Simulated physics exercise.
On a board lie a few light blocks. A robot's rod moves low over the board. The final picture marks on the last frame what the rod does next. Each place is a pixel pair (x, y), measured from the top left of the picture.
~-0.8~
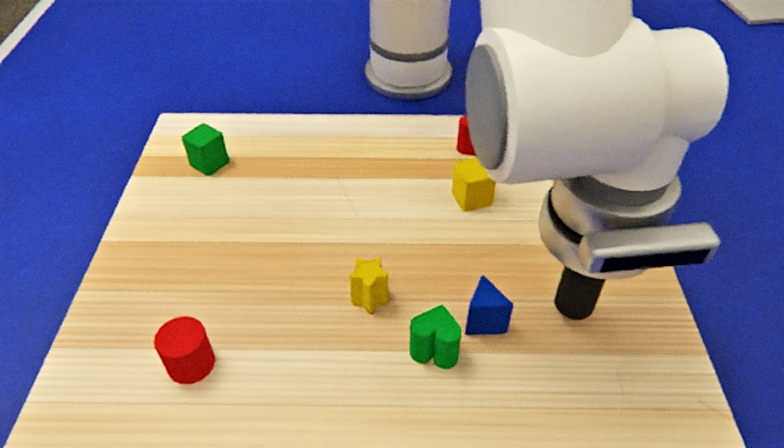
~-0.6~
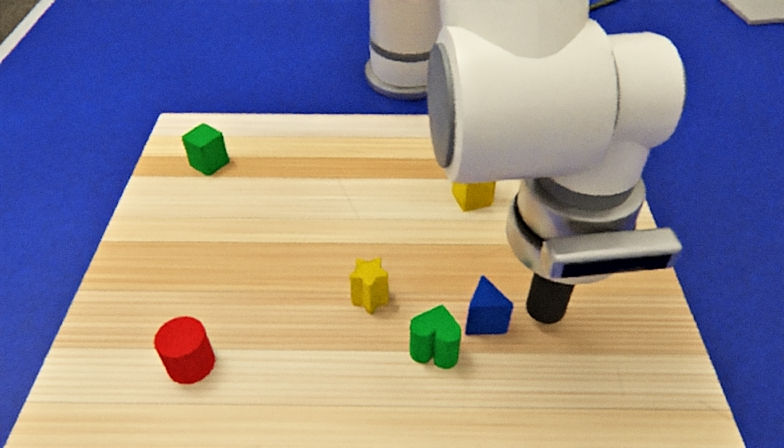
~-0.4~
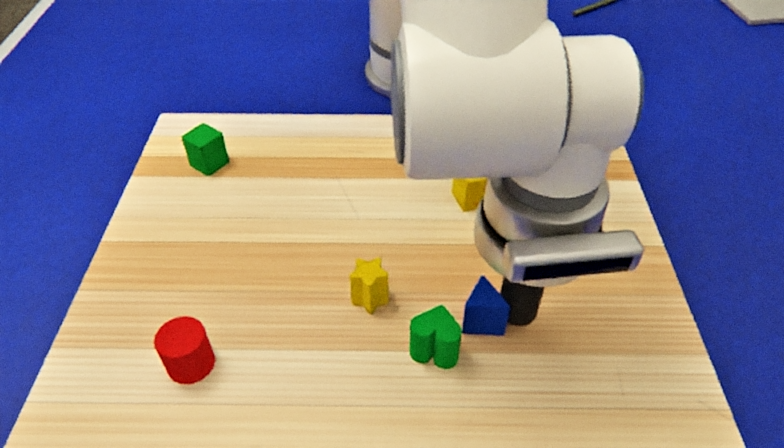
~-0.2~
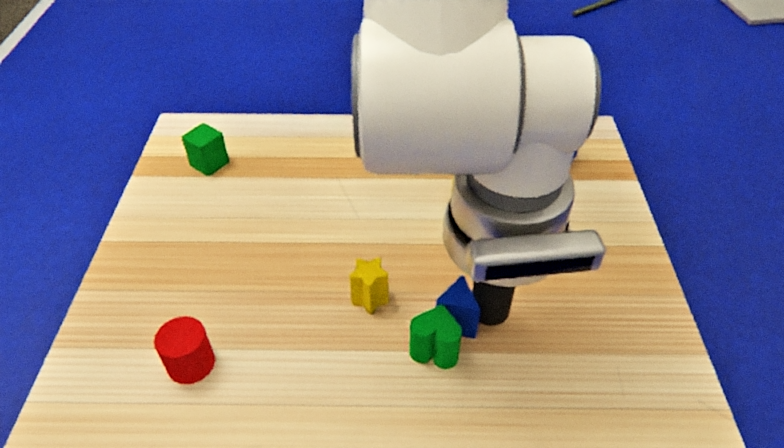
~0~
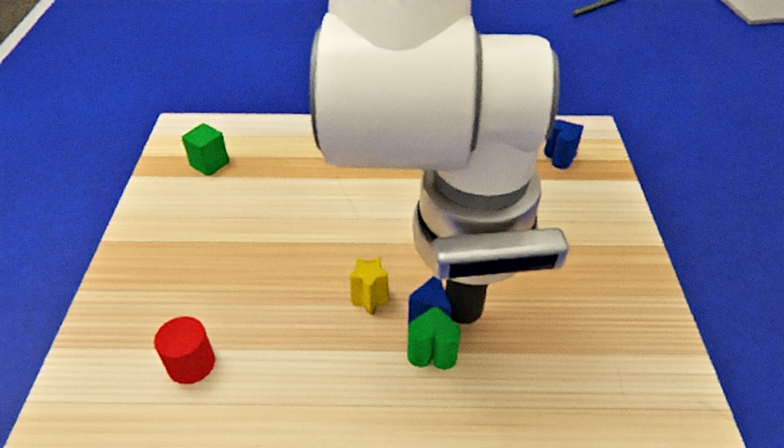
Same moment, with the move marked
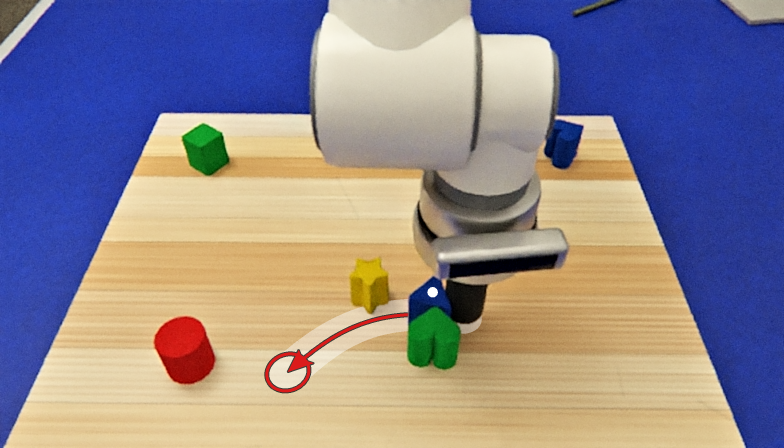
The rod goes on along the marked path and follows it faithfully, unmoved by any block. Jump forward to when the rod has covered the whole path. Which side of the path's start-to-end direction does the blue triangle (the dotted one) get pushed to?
It's pushed right.
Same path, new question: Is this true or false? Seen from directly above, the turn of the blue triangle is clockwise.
That claim is true.
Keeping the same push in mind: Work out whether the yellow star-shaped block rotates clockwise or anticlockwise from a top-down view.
It twists with the clock when seen from above.
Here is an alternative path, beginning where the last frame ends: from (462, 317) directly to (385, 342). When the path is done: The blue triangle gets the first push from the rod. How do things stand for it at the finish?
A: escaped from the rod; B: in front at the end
B.
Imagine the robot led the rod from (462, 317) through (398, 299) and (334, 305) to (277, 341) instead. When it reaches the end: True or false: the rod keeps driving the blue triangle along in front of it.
That is false.
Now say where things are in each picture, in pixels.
Tip of the rod (574, 304), middles of tops, yellow star-shaped block (369, 270), blue triangle (489, 295), green heart block (437, 324), in the first picture.
Rod (545, 308), nothing pushed, in the second picture.
Rod (517, 310), nothing pushed, in the third picture.
Rod (490, 310), blue triangle (460, 295), in the fourth picture.
Rod (463, 308), yellow star-shaped block (369, 270), blue triangle (433, 292), green heart block (435, 326), in the fifth picture.
The line goes from (462, 317) via (400, 315) and (340, 334), ending at (288, 372); the dot is on the blue triangle.
On the path given first. One third of the way, rod (398, 307); yellow star-shaped block (361, 266); blue triangle (364, 293), turned 15° clockwise.
Two thirds of the way, rod (338, 325); yellow star-shaped block (352, 264), turned 50° clockwise; blue triangle (301, 311), turned 15° clockwise.
At the end, rod (286, 364); yellow star-shaped block (352, 264), turned 50° clockwise; blue triangle (253, 329), turned 40° clockwise; green heart block unmoved.
